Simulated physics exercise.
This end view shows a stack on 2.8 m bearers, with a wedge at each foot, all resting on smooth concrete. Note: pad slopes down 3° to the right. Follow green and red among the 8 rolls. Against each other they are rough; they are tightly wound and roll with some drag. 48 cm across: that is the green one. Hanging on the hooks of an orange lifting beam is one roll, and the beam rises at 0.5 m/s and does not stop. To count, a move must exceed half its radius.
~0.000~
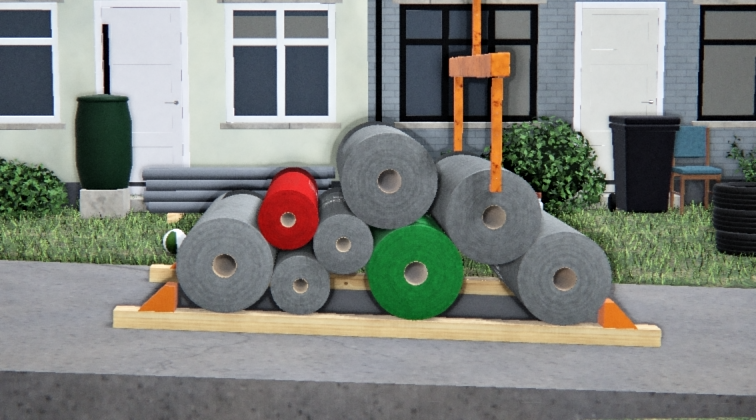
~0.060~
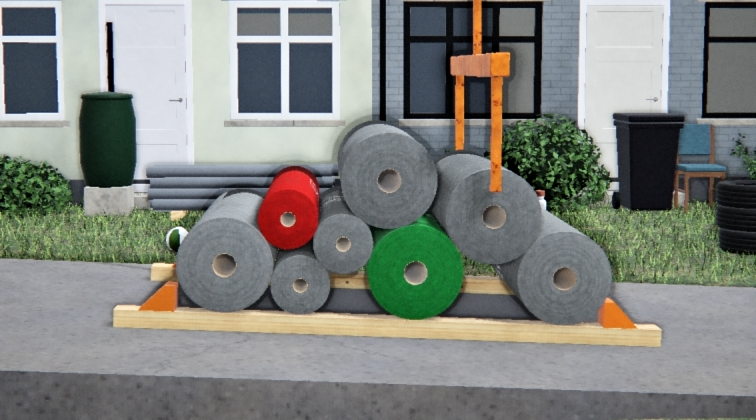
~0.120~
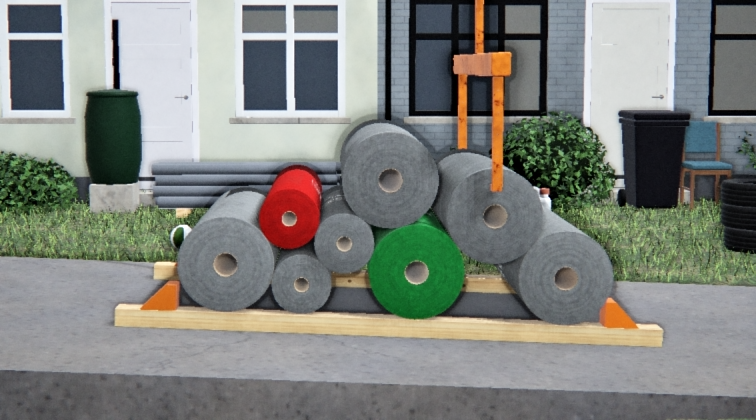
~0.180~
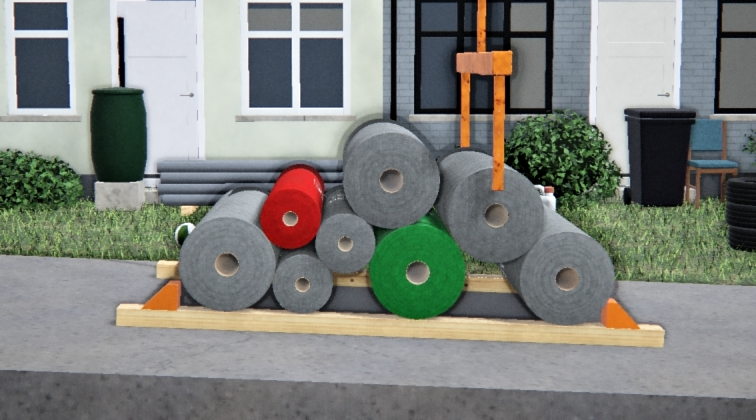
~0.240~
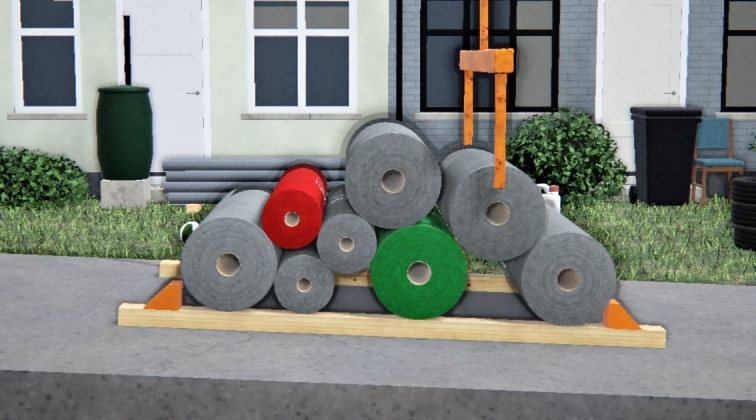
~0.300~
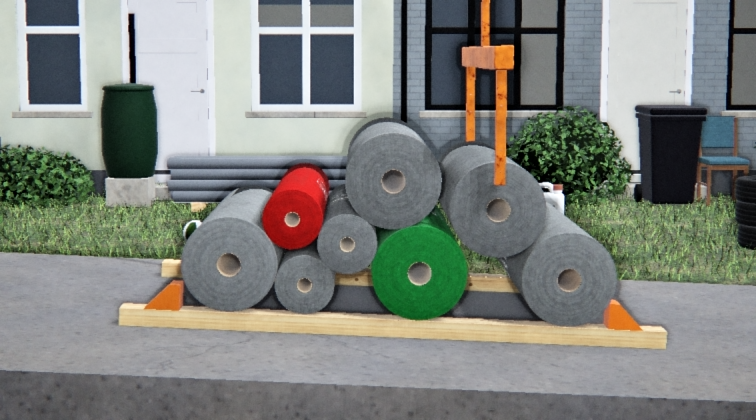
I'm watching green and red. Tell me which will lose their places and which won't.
Green - won't, red - won't.
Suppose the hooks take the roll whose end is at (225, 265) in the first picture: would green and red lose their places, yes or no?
Answers then - green: Negative, red: Affirmative.
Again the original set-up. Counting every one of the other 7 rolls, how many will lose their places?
Tally: 0.
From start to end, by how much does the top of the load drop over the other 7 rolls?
0 cm.
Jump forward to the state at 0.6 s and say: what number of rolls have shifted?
0.
By 0.6 s, green is unmoved; red is unmoved; 0 out of place.
Finally (1.0 s), green is unmoved; red is where it was; 0 out of place.
